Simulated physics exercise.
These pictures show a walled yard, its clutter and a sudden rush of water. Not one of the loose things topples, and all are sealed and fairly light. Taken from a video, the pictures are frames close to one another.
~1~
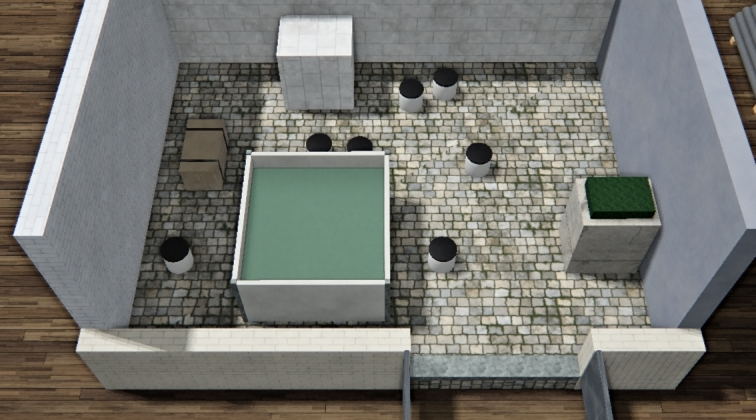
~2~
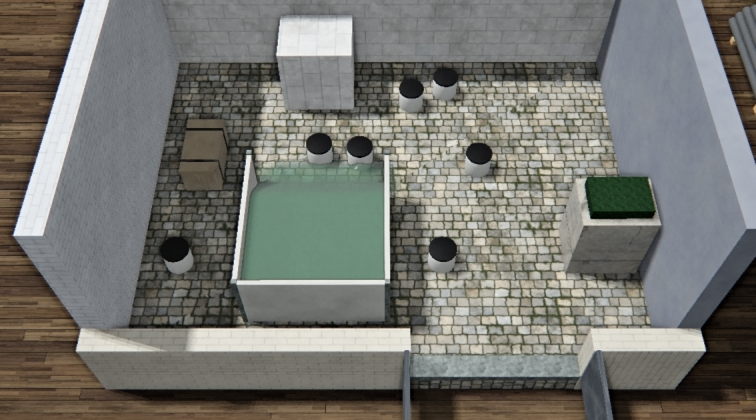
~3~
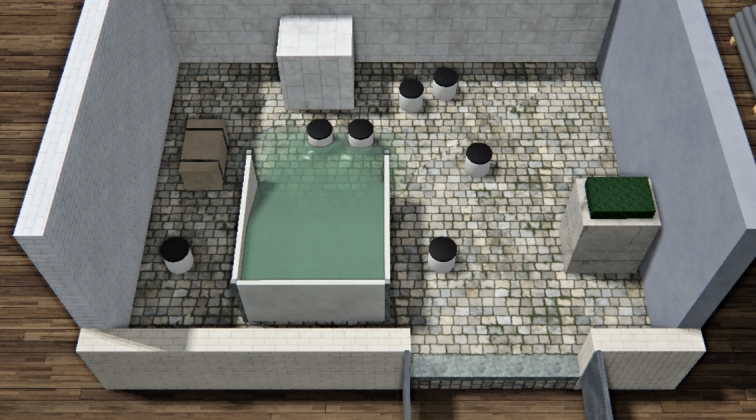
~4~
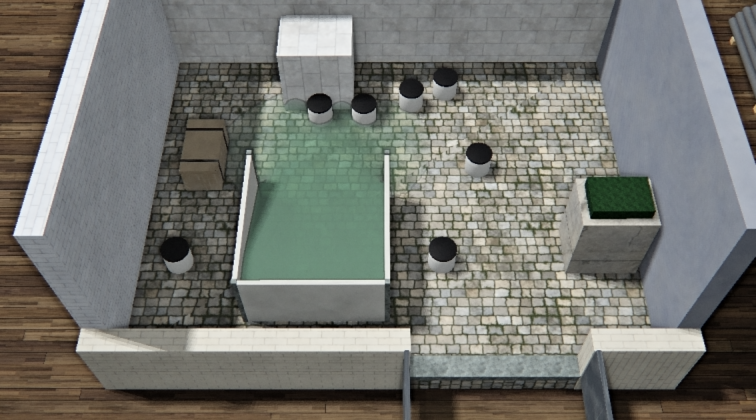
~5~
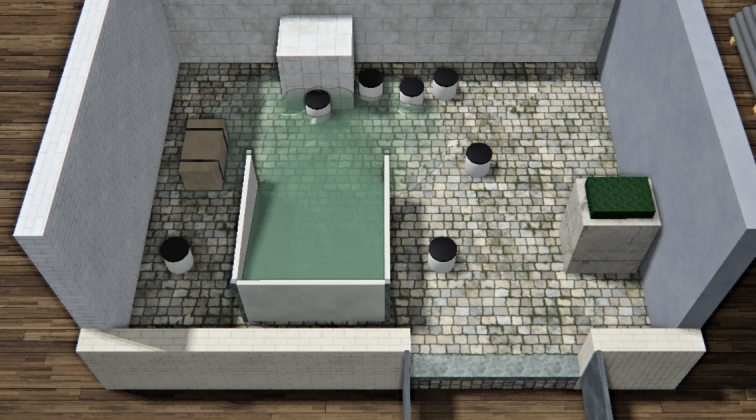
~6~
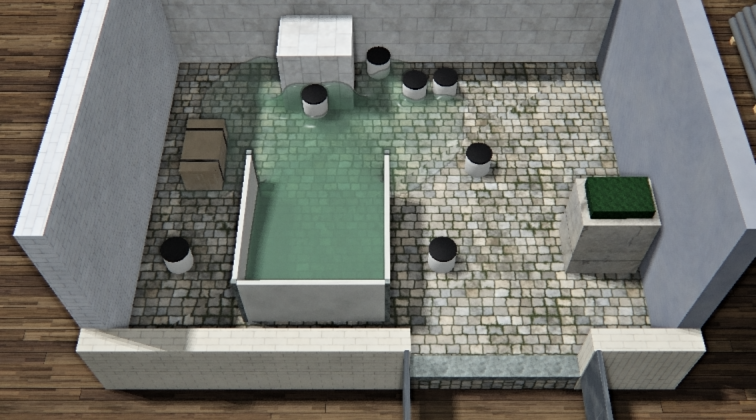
Green water spreading from an open-ended tank across a walled cobbled yard, pushing two black-topped white pails back past a pale block.
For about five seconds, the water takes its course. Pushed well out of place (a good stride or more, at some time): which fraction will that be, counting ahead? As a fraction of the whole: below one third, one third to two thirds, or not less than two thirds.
The portion moved well away reaches the top third.
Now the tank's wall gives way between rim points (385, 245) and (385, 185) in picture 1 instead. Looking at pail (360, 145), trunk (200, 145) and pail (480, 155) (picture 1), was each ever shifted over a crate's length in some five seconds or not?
Well, in order they come out as below the mark, below the mark and over the mark.
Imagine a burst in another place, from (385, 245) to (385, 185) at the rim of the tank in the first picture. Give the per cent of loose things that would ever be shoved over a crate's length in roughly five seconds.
Close to 40 %.
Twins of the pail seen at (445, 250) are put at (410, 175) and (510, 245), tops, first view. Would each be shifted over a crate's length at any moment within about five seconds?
The first largely stays; the second largely stays.
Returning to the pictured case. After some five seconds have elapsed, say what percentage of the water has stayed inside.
My figure is 100 per cent.
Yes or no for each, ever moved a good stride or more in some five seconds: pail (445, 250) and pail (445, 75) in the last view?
Going by the listed order, the first is not displaced that much and the second beyond that distance.
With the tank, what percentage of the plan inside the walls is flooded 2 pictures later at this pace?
About 40 in a hundred.
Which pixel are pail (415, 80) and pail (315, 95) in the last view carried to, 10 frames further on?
Estimate: First at (583, 98), second at (217, 138), approximately.
A moment on, 2 of 8 are well off their spots; 3 afloat.
Next, 4 of 8 are well off their spots; 4 afloat.
Later, 6 of 8 are well off their spots; 2 afloat.
In the end, 7 of 8 are well off their spots, and 7 have been at some point; 5 afloat.
